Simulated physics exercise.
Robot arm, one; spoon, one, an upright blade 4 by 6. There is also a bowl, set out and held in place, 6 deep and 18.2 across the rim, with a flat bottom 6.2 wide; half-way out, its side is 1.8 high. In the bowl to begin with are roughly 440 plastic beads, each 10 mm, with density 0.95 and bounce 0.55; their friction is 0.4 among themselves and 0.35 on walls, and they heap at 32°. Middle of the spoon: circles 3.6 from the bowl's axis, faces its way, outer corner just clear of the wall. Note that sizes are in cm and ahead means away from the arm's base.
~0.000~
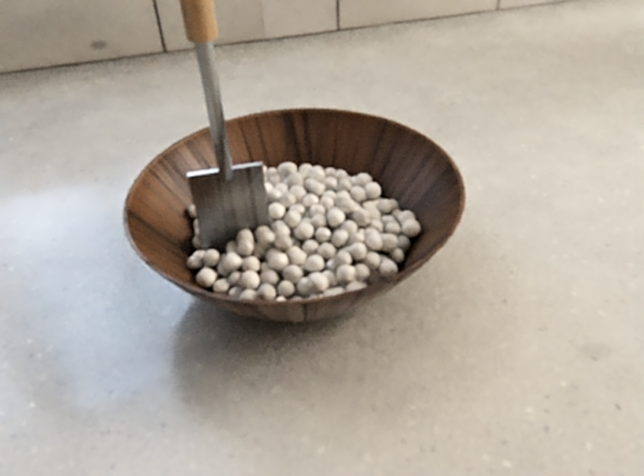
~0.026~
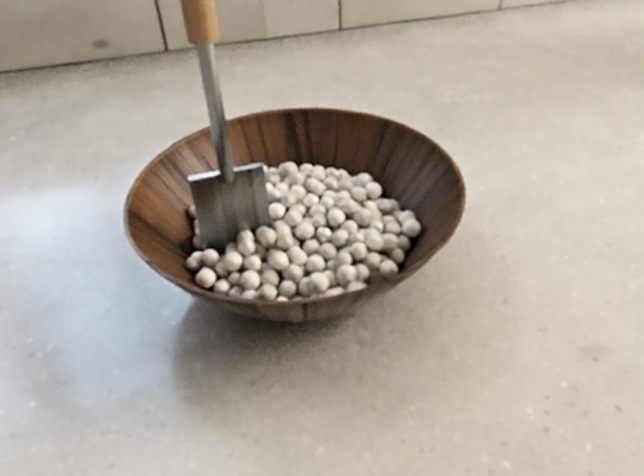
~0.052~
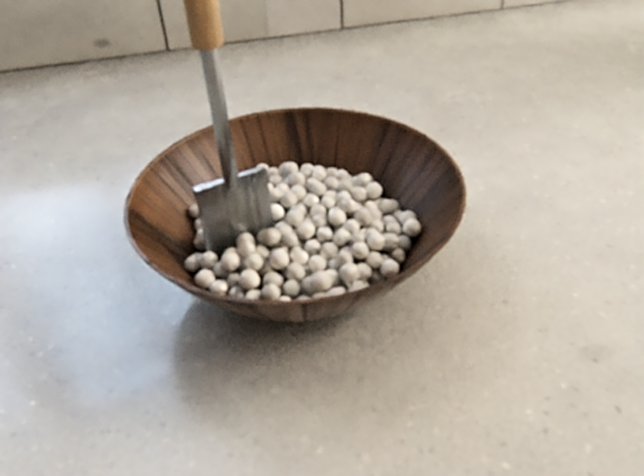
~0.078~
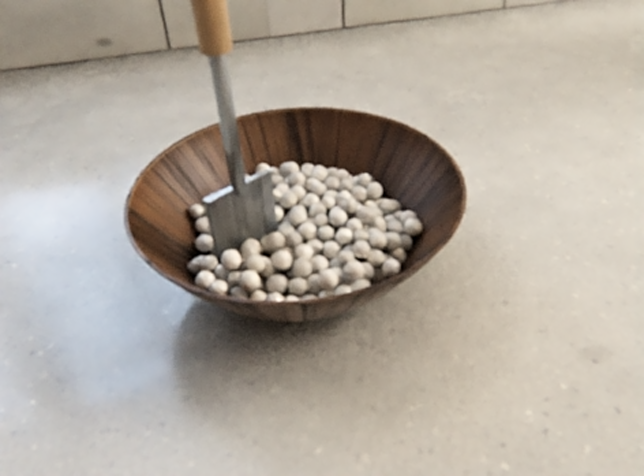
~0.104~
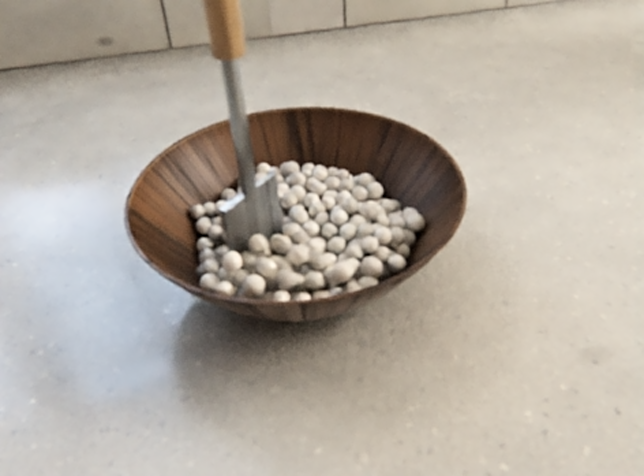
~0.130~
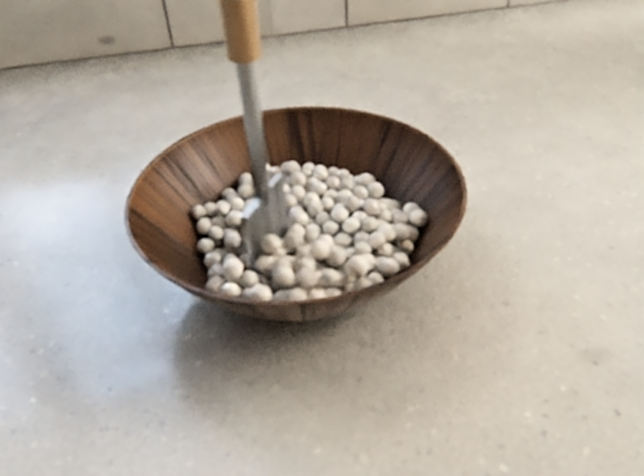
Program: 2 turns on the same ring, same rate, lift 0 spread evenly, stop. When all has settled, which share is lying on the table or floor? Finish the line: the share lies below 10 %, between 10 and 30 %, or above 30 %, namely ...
... below 10 %.
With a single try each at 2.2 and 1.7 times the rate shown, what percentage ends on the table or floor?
About 45 and 25 per cent.
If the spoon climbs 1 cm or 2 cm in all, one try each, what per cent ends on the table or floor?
5 % and 0 %.
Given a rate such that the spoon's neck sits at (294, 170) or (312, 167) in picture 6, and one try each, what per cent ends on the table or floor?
Around 20 and 30 per cent respectively.
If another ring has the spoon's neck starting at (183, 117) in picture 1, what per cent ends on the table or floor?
Close to 10 in a hundred.
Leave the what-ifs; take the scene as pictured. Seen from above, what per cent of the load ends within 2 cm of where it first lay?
Around 10 in a hundred, roughly.
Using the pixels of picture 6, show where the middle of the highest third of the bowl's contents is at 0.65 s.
Centre of upper third: Approx. (203, 200) px.
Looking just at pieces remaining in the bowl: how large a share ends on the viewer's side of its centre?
About 60 %.
After 0.65 s, 317° round, highest piece 7 above the table; 433 in the bowl, 3 on the table or floor.
After 1.17 s, 219° round, highest piece 8 above the table; 423 in the bowl, 12 on the table or floor, 1 in flight or on the tool.
After 1.63 s, 0° round, highest piece 7 above the table; 416 in the bowl, 20 on the table or floor.
After 2.33 s, 0° round, highest piece 7 above the table; 416 in the bowl, 20 on the table or floor.
At rest, 416 in the bowl, 20 on the table or floor. That is 5 % on the table or floor.
